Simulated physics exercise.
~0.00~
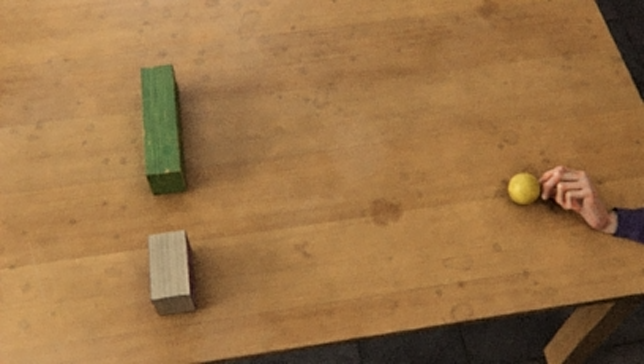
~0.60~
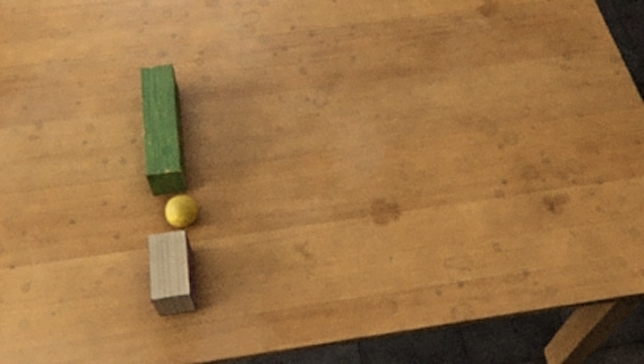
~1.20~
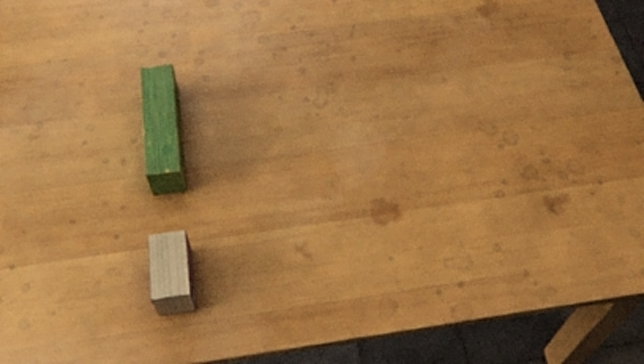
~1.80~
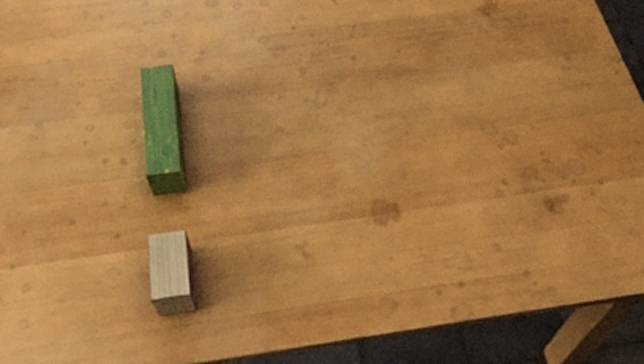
To begin with, a hand at the right side of a wooden table holds a small round yellow object, facing a green block and a shorter, greyish block that stand apart on the left. The hand lets go and withdraws from view as the yellow thing rolls quickly leftward across the bare tabletop. It reaches the narrow space between the two blocks, lined up with the opening. Then it passes through the gap and is gone from sight. Both blocks remain standing just where they were, with the gap between them empty.
